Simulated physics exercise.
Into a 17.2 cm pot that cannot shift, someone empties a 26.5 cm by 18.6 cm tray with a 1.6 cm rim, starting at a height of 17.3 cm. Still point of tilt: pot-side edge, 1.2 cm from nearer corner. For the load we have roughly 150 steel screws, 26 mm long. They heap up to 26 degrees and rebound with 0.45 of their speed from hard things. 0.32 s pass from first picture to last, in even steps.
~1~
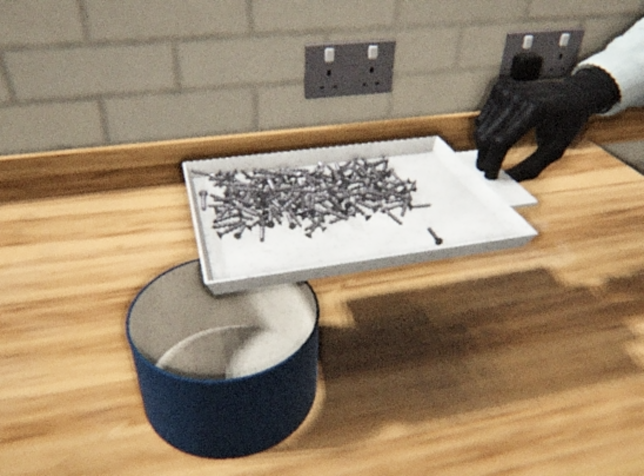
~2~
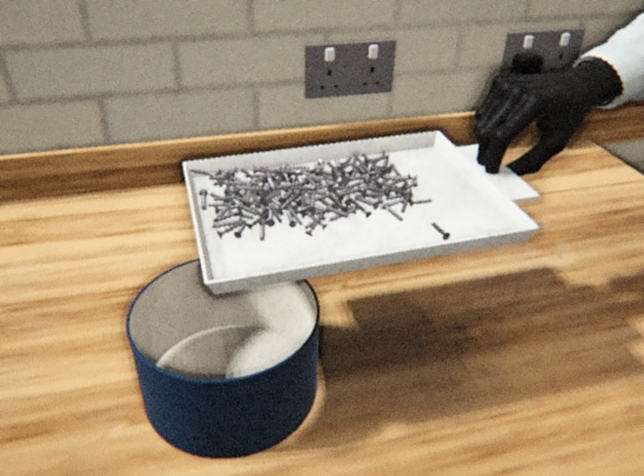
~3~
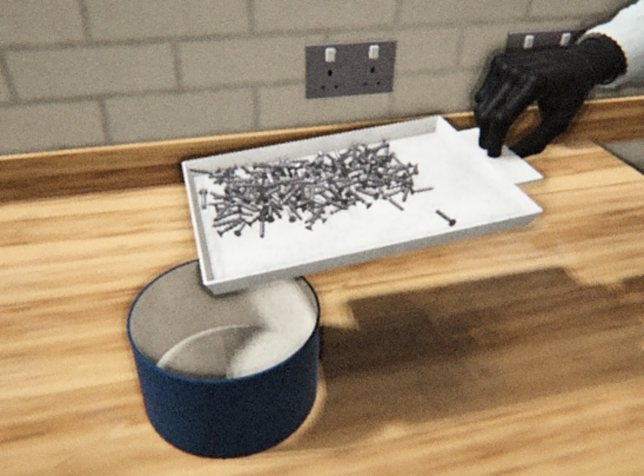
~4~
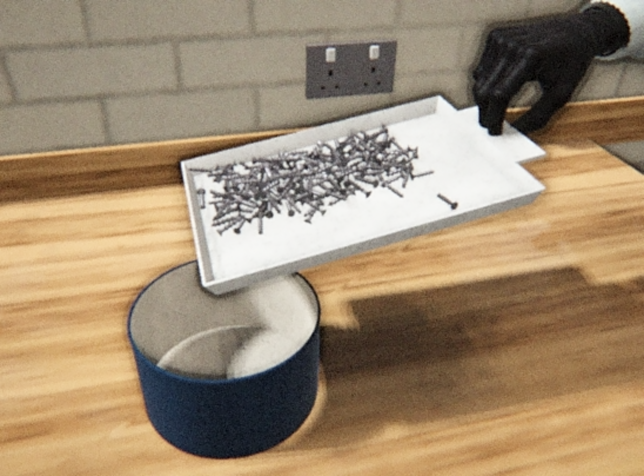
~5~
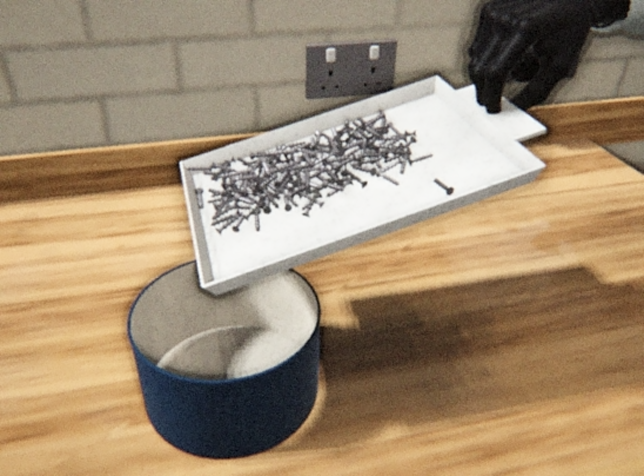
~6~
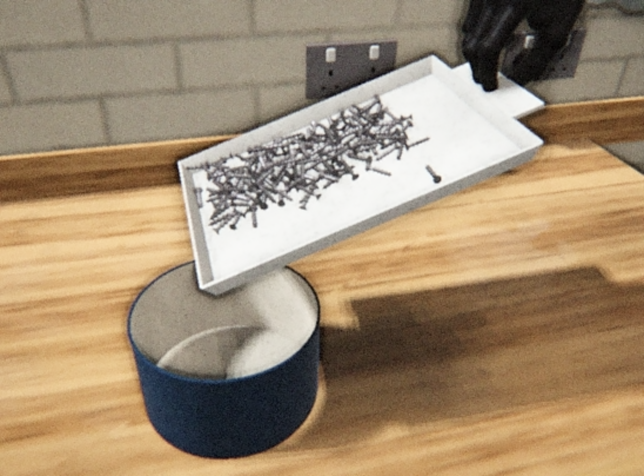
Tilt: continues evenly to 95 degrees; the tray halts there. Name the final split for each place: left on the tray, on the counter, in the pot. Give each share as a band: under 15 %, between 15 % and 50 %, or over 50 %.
Tray: Will probably see a small number. Counter: Will probably see a middling number. Pot: Will probably see over half the pieces.
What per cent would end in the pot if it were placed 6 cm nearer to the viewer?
About 30 %.
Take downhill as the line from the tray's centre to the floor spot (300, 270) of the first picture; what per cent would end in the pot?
Roughly 15 per cent.
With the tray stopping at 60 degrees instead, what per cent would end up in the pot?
That would be around 45 percent.
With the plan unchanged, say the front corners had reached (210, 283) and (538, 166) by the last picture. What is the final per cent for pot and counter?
You'd end with pot at 40 and counter at 60.
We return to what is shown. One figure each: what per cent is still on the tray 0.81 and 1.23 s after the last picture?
Sequence: 30; 0.
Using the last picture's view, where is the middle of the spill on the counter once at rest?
At rest, its centre lies at about (121, 335).
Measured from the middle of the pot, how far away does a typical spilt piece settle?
16 cm.
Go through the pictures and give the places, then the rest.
The first frame shows tray tilt 0 degrees, front corners at (214, 277) and (527, 230); middle of the pieces at (310, 192); pot at (224, 310).
The second frame shows tray tilt 1 degrees, front corners at (214, 276) and (528, 224); middle of the pieces at (310, 189).
The third frame shows tray tilt 5 degrees, front corners at (213, 277) and (531, 208), lowest corner left front; middle of the pieces at (310, 183).
The fourth frame shows tray tilt 10 degrees, front corners at (212, 278) and (533, 186), lowest corner left front; middle of the pieces at (309, 174).
The fifth frame shows tray tilt 14 degrees, front corners at (210, 279) and (533, 164), lowest corner left front; middle of the pieces at (307, 166).
The sixth frame shows tray tilt 19 degrees, front corners at (208, 279) and (530, 142), lowest corner left front; middle of the pieces at (304, 158); pot at (226, 310).
Then, 0.48 s after the last picture, tilt 55 degrees; the tray holds 95 %, the pot 0 %.
Then, 0.81 s after the last picture, tilt 80 degrees; the tray holds 30 %, the pot 40 %.
Then, 1.23 s after the last picture, tilt 95 degrees; the tray holds 0 %, the pot 65 %.
In the end, tray 0 %, counter 35 %, pot 65 %.
